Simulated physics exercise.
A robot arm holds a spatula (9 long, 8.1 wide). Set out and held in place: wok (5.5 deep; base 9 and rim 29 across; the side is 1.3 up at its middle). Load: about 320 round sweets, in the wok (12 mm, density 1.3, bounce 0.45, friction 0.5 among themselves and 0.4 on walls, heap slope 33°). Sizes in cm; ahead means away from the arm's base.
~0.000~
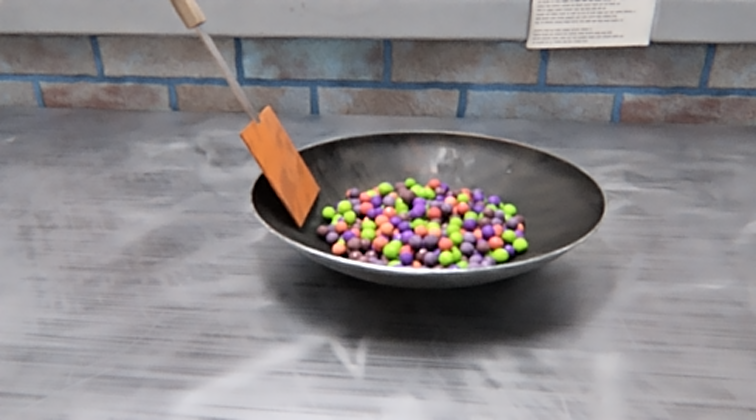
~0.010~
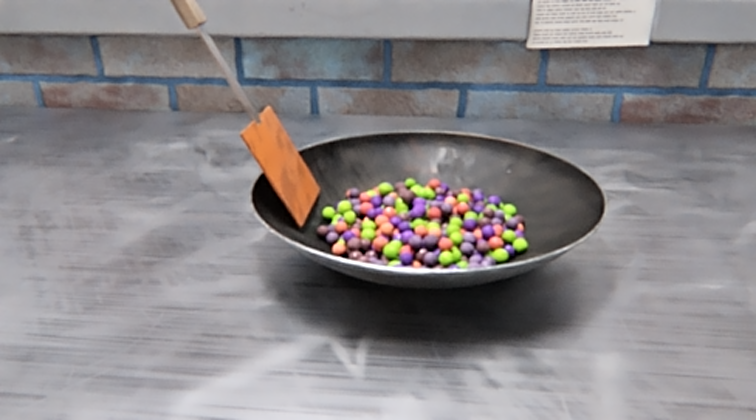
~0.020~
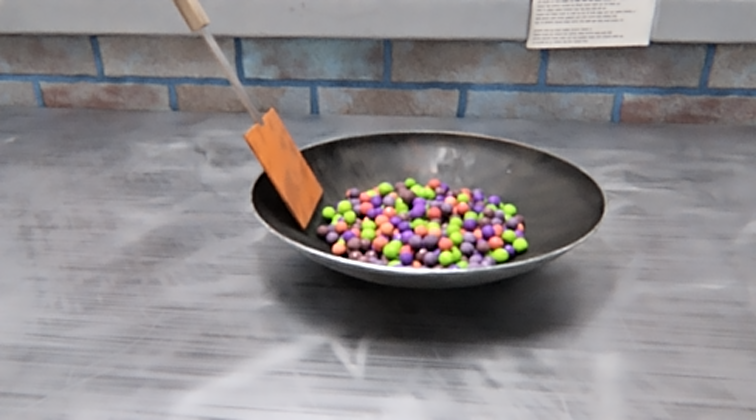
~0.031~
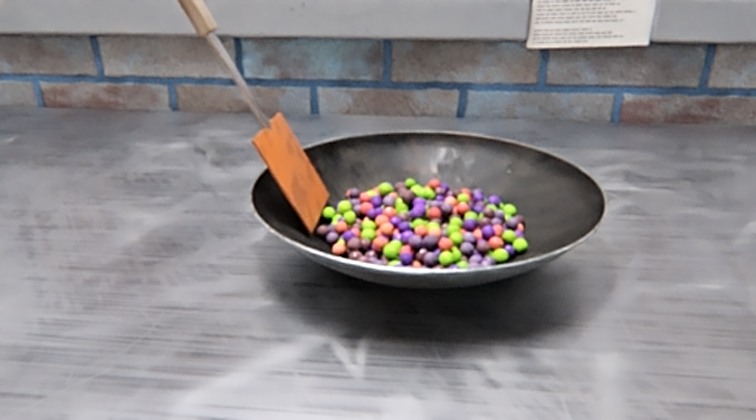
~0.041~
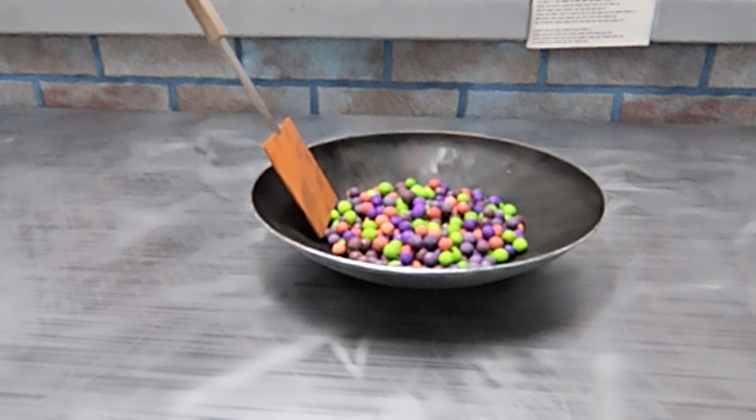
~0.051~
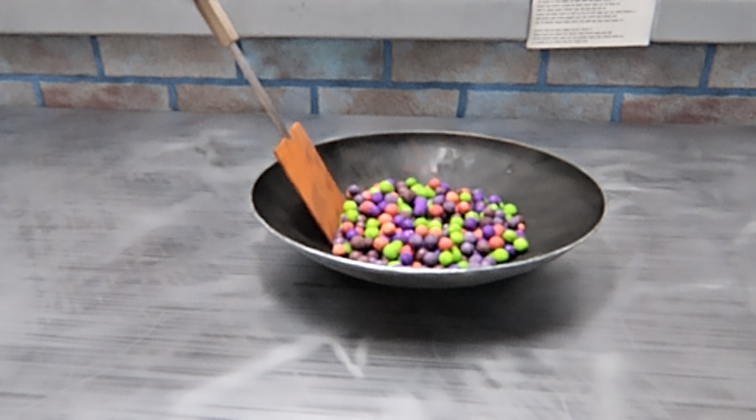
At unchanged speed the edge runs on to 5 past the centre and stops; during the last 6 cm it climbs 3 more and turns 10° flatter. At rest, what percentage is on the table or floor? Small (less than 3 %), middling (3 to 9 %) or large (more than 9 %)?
Answer: Small; less than 3 % of the round sweets finish on the table or floor.
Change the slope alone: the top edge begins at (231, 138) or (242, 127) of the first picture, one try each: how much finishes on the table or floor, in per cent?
About 0 and 0 per cent.
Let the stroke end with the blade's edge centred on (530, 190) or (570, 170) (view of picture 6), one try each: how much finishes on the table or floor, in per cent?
Some 20 and 40 per cent.
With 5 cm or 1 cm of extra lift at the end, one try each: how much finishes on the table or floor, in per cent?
About 0 and 0 per cent.
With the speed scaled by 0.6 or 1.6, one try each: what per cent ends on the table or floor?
About 0 and 10 per cent.
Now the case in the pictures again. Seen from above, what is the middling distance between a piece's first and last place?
Roughly 5 cm.
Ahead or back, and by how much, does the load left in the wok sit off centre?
Roughly 5.0 cm ahead.
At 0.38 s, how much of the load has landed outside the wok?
Roughly 0 per cent.
By 0.10 s, sloping 62°, highest piece 4 above the table; 322 in the wok.
By 0.16 s, sloping 58°, highest piece 5 above the table; 322 in the wok.
By 0.38 s, sloping 52°, highest piece 6 above the table; 320 in the wok, 2 on the table or floor.
By 1.43 s, sloping 52°, highest piece 5 above the table; 320 in the wok, 2 on the table or floor.
Final count, 320 in the wok, 2 on the table or floor. That is 1 % on the table or floor.
